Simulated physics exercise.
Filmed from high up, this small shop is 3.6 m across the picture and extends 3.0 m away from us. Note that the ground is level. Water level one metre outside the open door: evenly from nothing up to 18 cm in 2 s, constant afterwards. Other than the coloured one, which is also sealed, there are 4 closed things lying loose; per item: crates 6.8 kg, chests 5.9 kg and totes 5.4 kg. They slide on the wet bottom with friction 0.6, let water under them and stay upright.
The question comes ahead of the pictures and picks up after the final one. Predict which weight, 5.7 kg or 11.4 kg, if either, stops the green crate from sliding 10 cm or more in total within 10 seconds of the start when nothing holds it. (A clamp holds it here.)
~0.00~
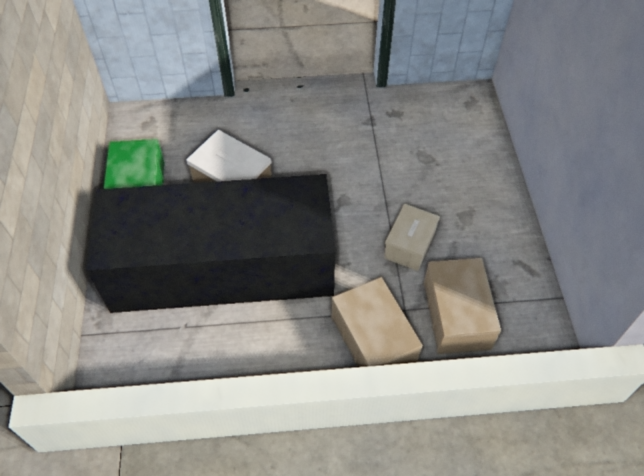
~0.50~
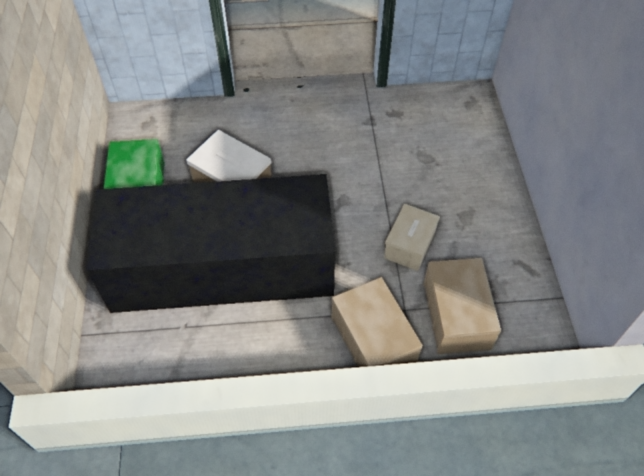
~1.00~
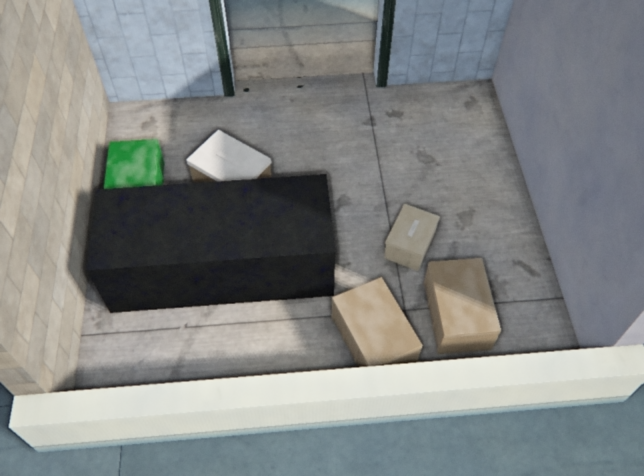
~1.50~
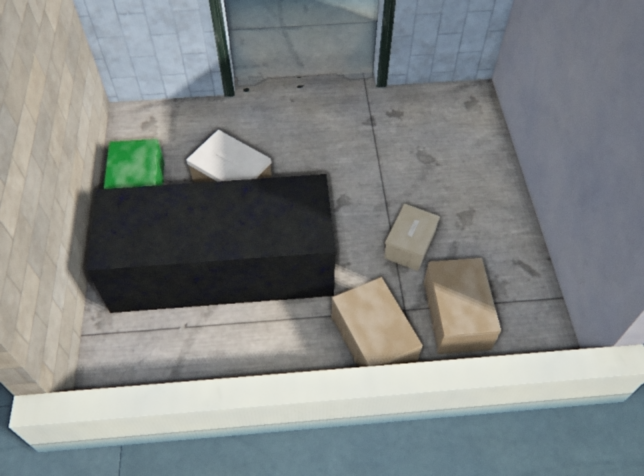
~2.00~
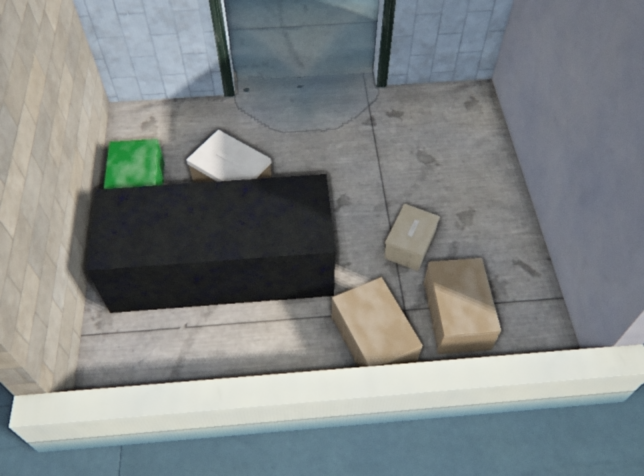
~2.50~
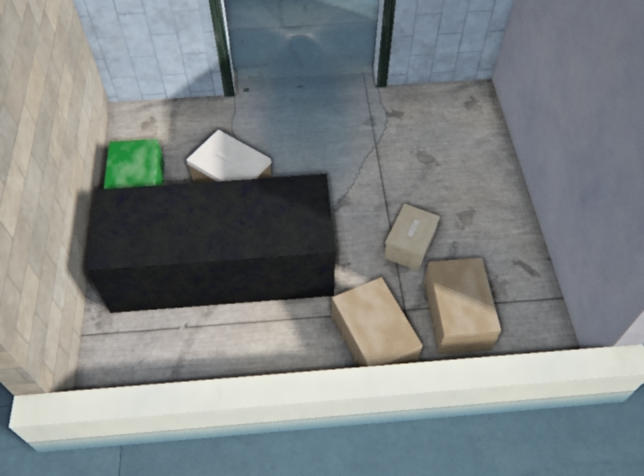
My prediction: Neither weight does.
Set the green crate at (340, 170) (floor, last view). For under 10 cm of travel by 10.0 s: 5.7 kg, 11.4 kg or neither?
Note: None OK.
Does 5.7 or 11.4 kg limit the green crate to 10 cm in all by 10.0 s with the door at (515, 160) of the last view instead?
Answer: No option succeeds.
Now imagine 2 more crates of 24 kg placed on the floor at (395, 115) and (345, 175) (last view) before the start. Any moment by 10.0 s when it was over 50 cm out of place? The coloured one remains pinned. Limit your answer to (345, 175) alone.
As it turns out, it moves farther than that.
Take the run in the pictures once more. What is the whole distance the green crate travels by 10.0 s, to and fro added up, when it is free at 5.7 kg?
Roughly 300 cm.
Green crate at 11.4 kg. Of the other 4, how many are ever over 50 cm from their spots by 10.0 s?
Counting them up, I find 4.
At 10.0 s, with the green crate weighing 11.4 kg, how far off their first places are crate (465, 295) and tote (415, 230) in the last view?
Respectively 200 and 150 cm.
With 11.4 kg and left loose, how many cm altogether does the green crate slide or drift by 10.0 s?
About 300 cm.
After 3.5 s the green crate would be 3 cm from its start with 5.7 kg and 1 cm from its start with 11.4 kg; 1 cm of water round it then.
After 4.5 s the green crate would be 19 cm from its start with 5.7 kg and 19 cm from its start with 11.4 kg; 7 cm of water round it then.
After 7.0 s the green crate would be 99 cm from its start with 5.7 kg and 91 cm from its start with 11.4 kg; 8 cm of water round it then.
After 10.0 s the green crate would be 118 cm from its start with 5.7 kg and 87 cm from its start with 11.4 kg; 12 cm of water round it then.
